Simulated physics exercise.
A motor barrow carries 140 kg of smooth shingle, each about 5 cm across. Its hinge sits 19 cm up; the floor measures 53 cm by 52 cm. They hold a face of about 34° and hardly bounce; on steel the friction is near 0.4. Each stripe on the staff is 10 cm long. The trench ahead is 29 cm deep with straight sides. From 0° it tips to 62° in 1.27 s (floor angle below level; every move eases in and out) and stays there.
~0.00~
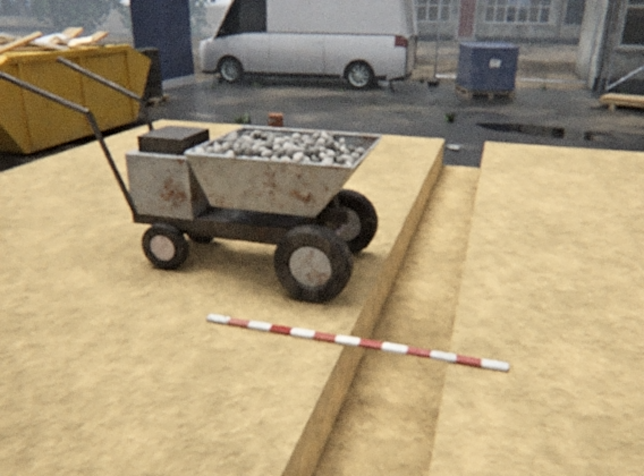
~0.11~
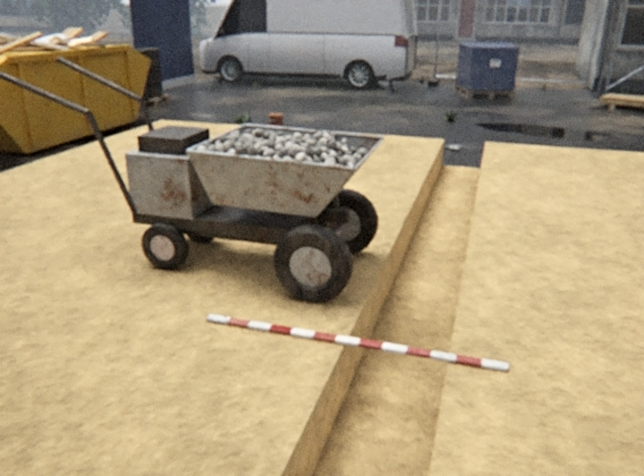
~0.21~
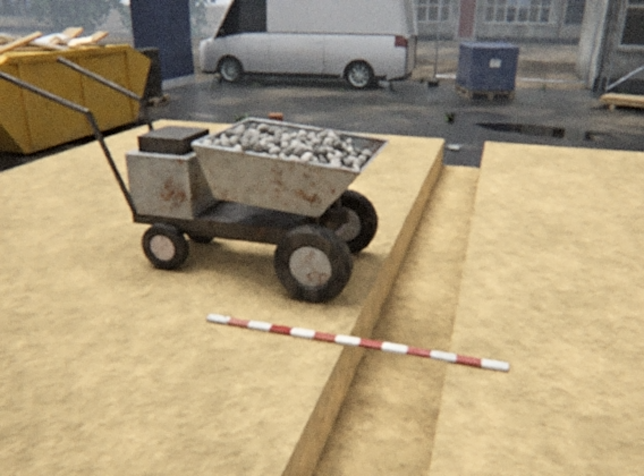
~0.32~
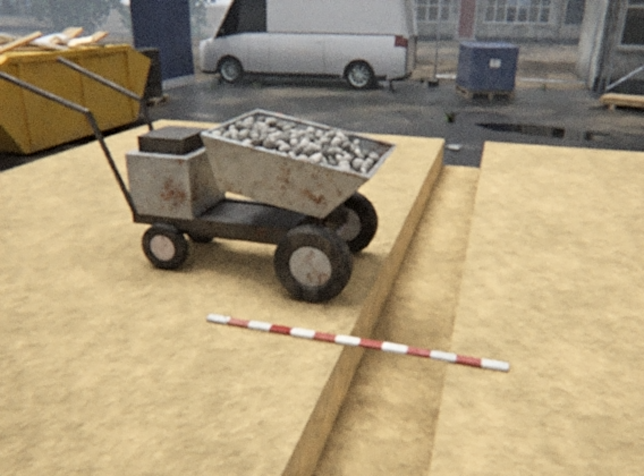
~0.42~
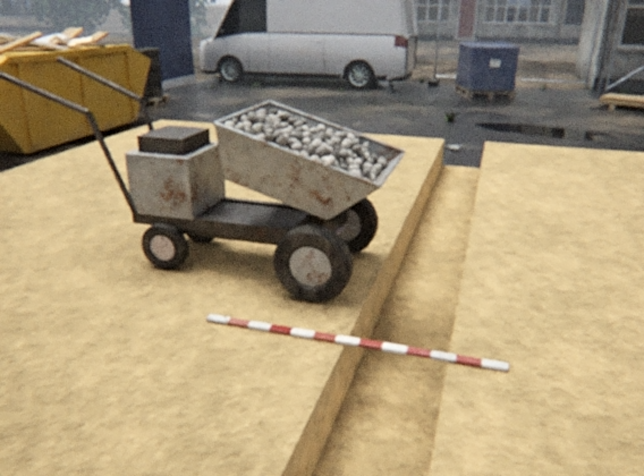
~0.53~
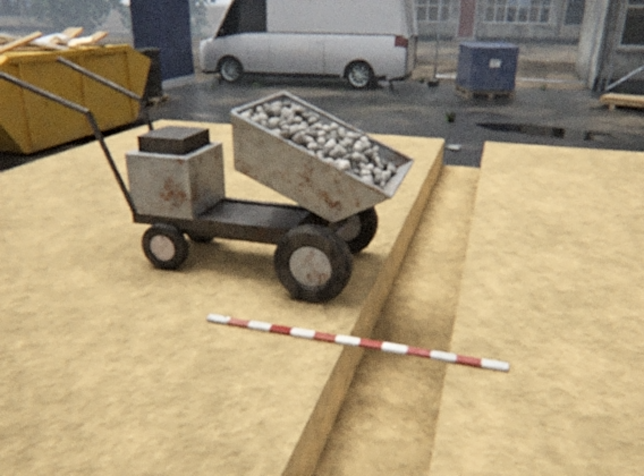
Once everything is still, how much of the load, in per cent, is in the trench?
Some 53 per cent of it.
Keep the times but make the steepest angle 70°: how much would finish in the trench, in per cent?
In that case some 50 per cent.
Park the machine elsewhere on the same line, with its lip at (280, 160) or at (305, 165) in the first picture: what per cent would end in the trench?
First some 95, then 90 per cent.
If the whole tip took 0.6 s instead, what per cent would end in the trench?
It would be near 35 per cent.
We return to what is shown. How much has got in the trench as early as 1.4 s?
About 15 per cent by then.
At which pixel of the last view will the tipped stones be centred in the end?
Near (453, 312).
After 0.9 s the floor is at 52°; 100 % in the skip; the foremost stones are at (430, 219).
After 1.4 s the floor is at 62°; 63 % in the skip, 13 % in the trench, 24 % past the trench; the foremost stones are at (533, 291).
After 1.7 s the floor is at 62°; 34 % in the skip, 21 % in the trench, 45 % past the trench; the foremost stones are past the picture's edge.
After 3.7 s the floor is at 62°; 3 % in the skip, 53 % in the trench, 44 % past the trench; the foremost stones are past the picture's edge.
